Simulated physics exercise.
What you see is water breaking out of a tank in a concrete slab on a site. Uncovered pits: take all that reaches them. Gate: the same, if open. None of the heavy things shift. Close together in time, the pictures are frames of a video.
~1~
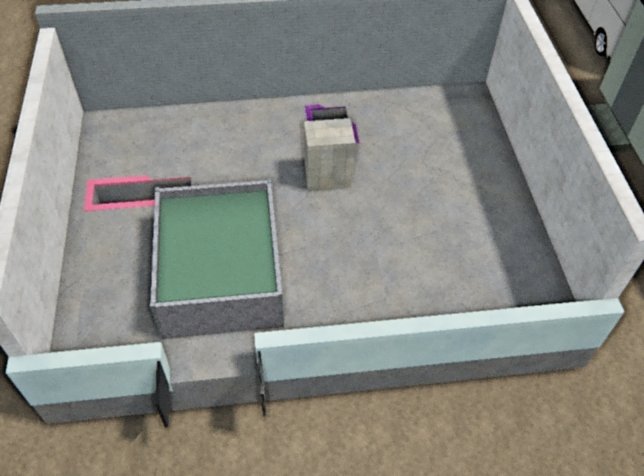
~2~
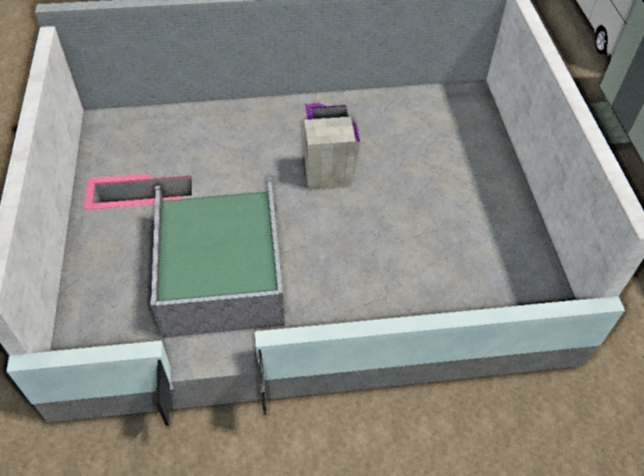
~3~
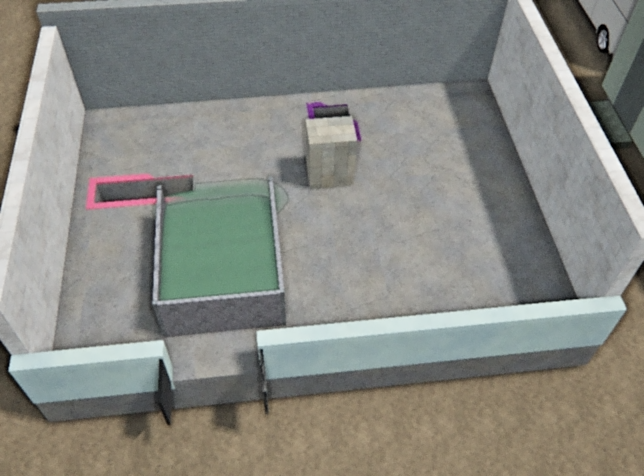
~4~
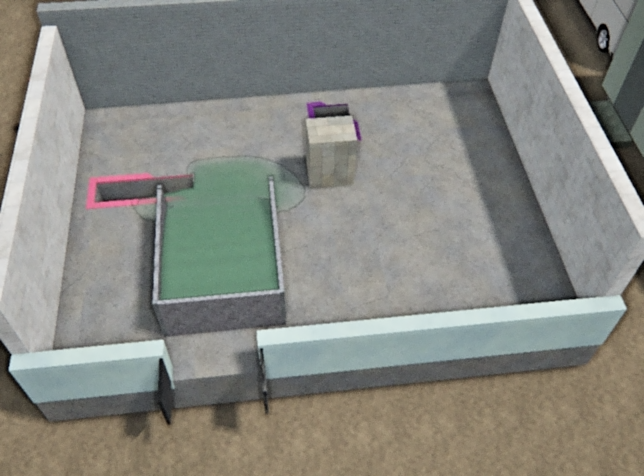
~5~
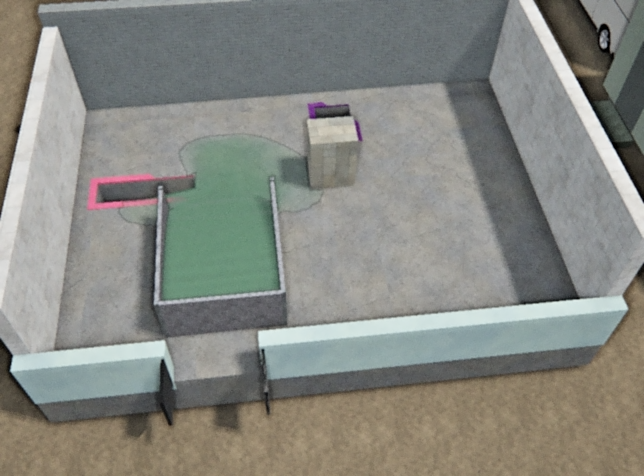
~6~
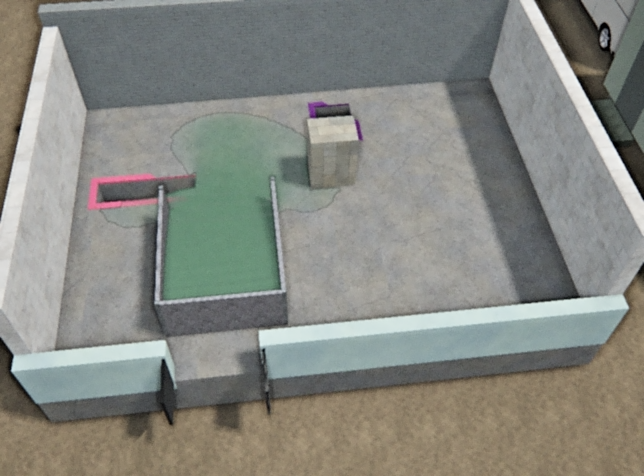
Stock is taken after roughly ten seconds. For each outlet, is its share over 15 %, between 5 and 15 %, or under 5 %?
My prediction: Gate: Beneath five per cent, purple pit: Past fifteen per cent, pink pit: Past fifteen per cent.
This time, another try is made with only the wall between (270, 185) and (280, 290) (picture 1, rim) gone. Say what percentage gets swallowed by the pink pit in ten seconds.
Per cent to pink: 2.
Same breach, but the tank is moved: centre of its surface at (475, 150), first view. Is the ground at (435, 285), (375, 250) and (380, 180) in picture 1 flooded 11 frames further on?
As listed: Dry, no water, free of water.
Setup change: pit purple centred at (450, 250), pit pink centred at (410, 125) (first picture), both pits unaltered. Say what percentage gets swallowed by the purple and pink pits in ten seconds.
Estimated shares - purple: 4 %; pink: 20 %.
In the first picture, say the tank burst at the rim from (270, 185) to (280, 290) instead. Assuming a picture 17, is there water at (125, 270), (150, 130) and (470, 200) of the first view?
Point 1: Unwetted; point 2: Unwetted; point 3: Inundated.
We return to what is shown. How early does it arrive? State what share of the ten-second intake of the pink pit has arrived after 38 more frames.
Close to 80 %.
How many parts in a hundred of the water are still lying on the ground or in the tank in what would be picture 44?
Around 46 parts in a hundred.
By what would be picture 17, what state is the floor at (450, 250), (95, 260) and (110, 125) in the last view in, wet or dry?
The readings in sequence are waterless, waterless, watered.
A moment on, water covers 20 % of the floor; the gate 0 %, the purple pit 1 %, the pink pit 12 %.
Next, water covers 25 % of the floor; the gate 0 %, the purple pit 4 %, the pink pit 20 %.
Then, water covers 40 % of the floor; the gate 0 %, the purple pit 11 %, the pink pit 27 %.
Later, water covers 55 % of the floor; the gate 0 %, the purple pit 18 %, the pink pit 37 %.
In the end, water covers 65 % of the floor; the gate 1 %, the purple pit 20 %, the pink pit 46 %.
